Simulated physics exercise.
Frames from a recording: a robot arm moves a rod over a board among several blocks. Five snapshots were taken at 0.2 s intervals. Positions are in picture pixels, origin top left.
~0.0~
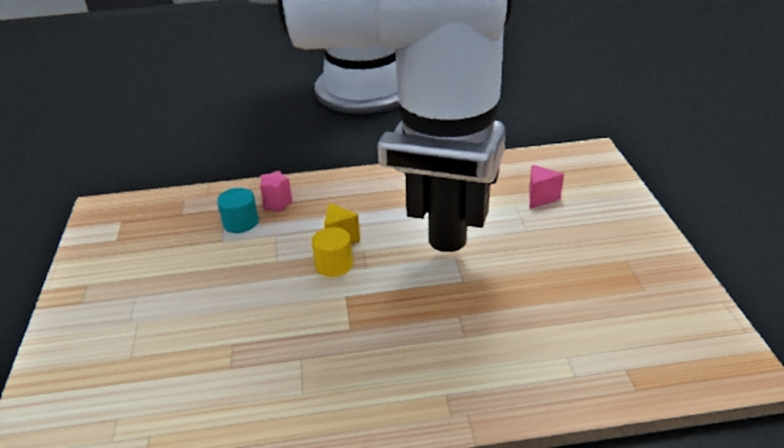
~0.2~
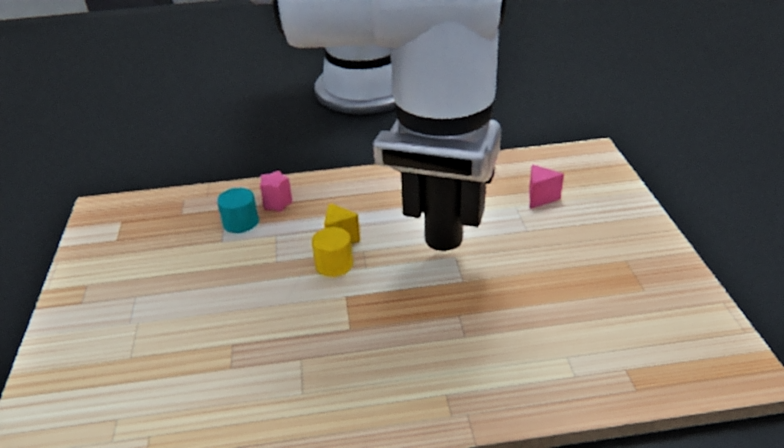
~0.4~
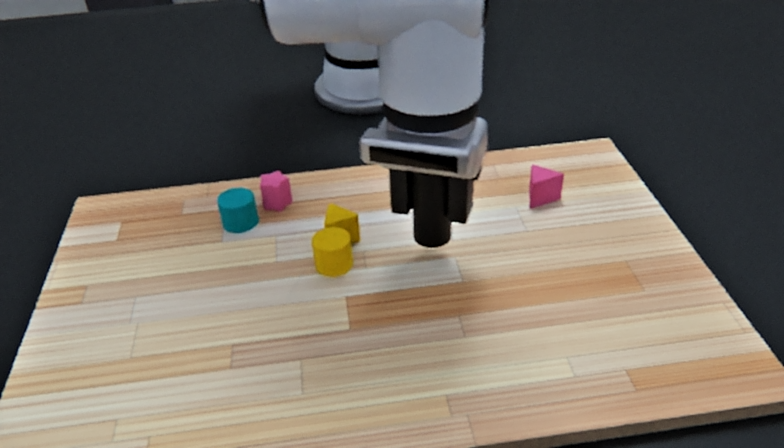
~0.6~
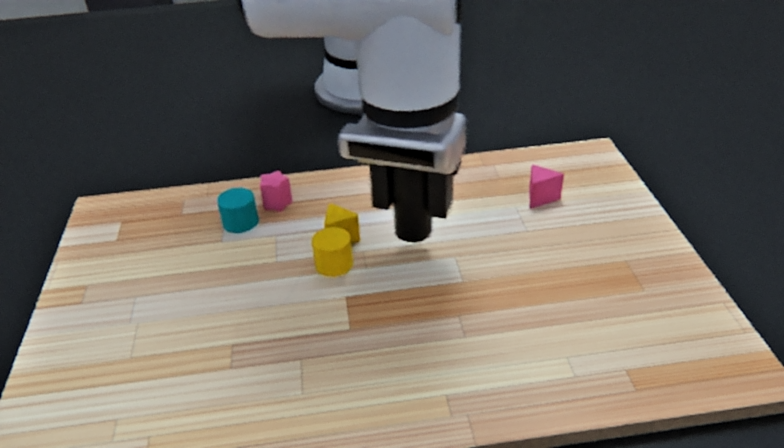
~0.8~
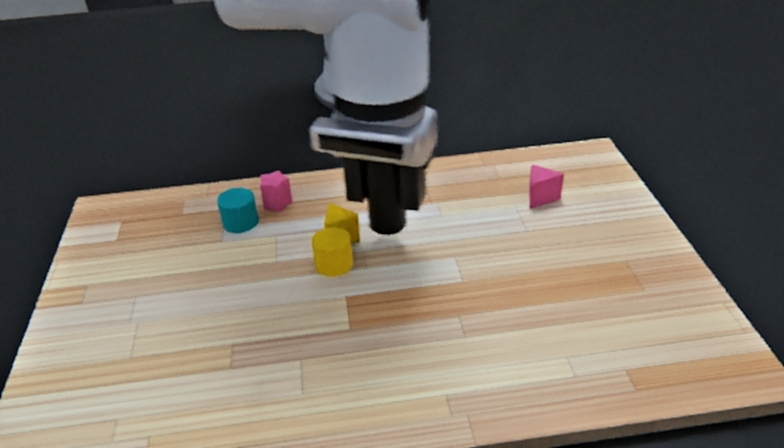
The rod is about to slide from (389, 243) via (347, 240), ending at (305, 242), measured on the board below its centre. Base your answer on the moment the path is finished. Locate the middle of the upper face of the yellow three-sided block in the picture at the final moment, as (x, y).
It will likely be found at (269, 209).
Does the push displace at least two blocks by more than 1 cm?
No
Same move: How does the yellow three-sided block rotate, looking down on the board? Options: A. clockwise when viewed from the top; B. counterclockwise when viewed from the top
I'll go with A - clockwise when viewed from the top.
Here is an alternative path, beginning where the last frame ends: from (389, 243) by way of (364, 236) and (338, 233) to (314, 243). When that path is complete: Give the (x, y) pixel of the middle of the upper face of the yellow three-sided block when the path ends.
Roughly at (281, 214).
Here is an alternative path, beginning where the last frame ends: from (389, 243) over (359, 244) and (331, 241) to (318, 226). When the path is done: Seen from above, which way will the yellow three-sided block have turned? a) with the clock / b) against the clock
I choose b.
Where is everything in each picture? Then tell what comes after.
Rod's lower end (448, 241); yellow disc (331, 238); yellow three-sided block (338, 214), in the first frame.
Rod (444, 240); blocks still, in the second frame.
Rod (432, 237); blocks still, in the third frame.
Rod (414, 231); blocks still, in the fourth frame.
Rod (388, 224); yellow disc (331, 238); yellow three-sided block (338, 214), in the fifth frame.
On the path given first. Halfway along, rod (345, 222); yellow three-sided block (306, 212).
At the end, rod (302, 224); yellow disc still; yellow three-sided block (269, 209), turned 35° clockwise.
